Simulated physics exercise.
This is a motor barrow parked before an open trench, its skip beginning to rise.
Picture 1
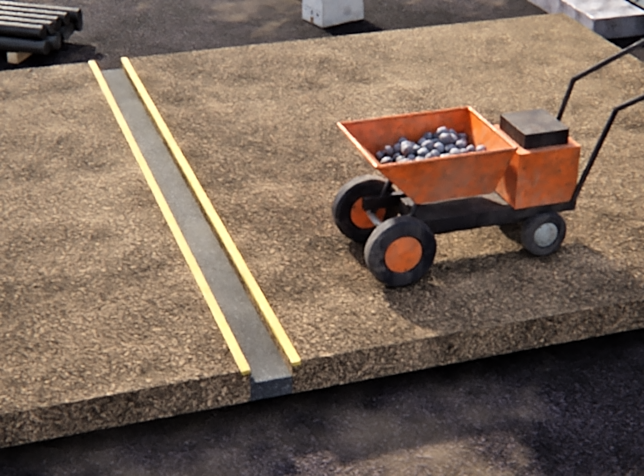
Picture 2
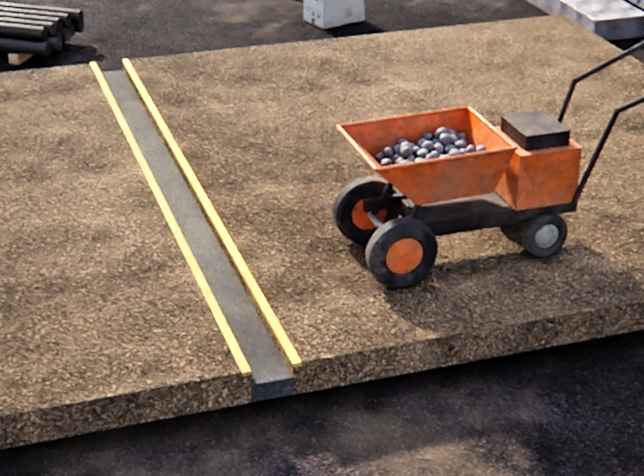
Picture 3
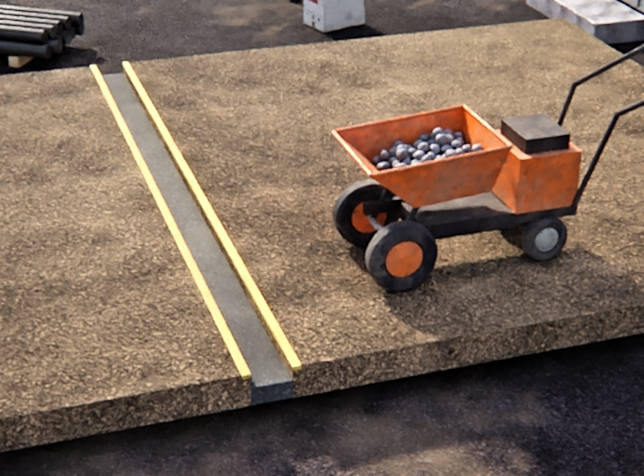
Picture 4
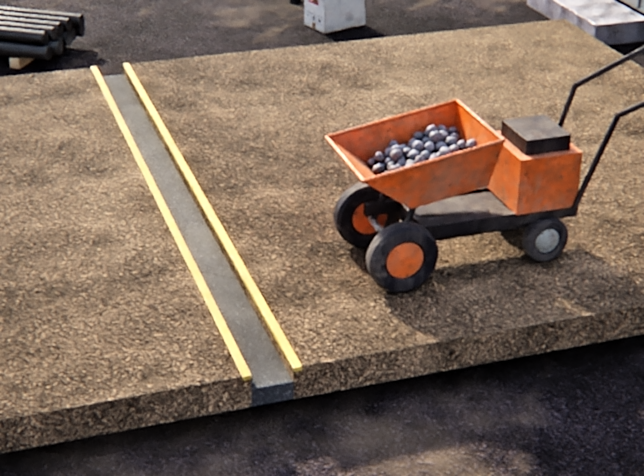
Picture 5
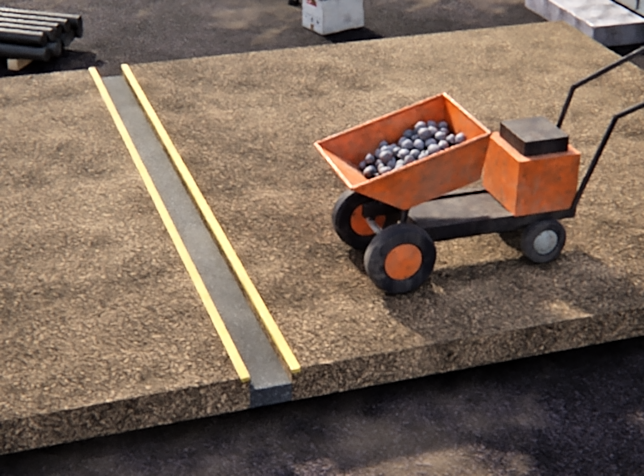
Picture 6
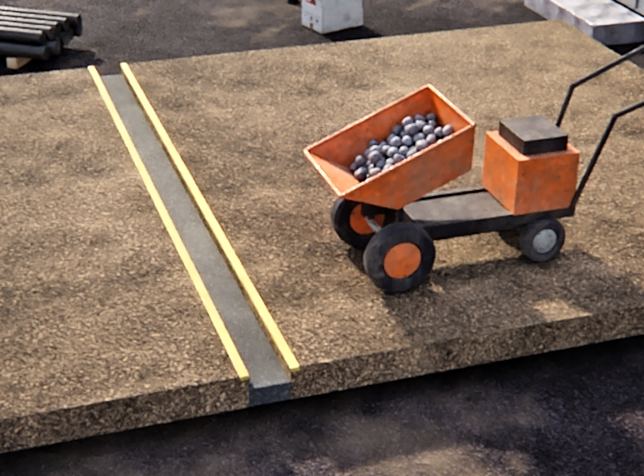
The footage shows an orange motor barrow loaded with round cobbles standing still on a rough slab, right of a narrow yellow-edged trench, as its skip gradually tilts forward to the left, its rear rising and the cobbles staying inside.
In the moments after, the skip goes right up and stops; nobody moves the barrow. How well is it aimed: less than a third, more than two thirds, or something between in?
The trench ends with from one third to two thirds of it.
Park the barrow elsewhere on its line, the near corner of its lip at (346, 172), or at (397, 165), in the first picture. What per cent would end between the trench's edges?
In turn 60 and 40 in a hundred.
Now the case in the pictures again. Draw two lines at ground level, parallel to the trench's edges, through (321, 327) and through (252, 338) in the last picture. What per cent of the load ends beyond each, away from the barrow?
In turn 100 and 30 in a hundred.
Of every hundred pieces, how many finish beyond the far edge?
Close to 10 per cent.
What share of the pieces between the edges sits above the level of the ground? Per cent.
Close to 35 per cent.
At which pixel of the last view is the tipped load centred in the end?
At about (237, 283).
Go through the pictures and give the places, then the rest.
The first frame shows lip of the skip (377, 168), level; top of the load (435, 156), round cobbles; first edge of the trench (277, 328); far edge (229, 336), the trench under half as wide as the skip, and shallow for its width.
The second frame shows lip of the skip (377, 170), tipped barely; top of the load (435, 156).
The third frame shows lip of the skip (371, 176), tipped barely; top of the load (447, 151).
The fourth frame shows lip of the skip (364, 181), tipped a little; top of the load (442, 148).
The fifth frame shows lip of the skip (353, 189), tipped clearly; top of the load (444, 146).
The sixth frame shows lip of the skip (341, 197), tipped clearly; top of the load (432, 140); first edge of the trench (276, 333); far edge (227, 342).
Just after the last frame, skip tipped steeply; every one in the skip.
A moment on, skip tipped right over; roughly a third in the skip; roughly a third short of the trench; roughly a quarter in or heaped over the trench.
Further on, skip tipped right over; about a tenth in the skip; roughly a third short of the trench; roughly half in or heaped over the trench; about a tenth beyond it.
When it is over, skip tipped right over; about a tenth in the skip; roughly a third short of the trench; roughly half in or heaped over the trench; about a tenth beyond it.
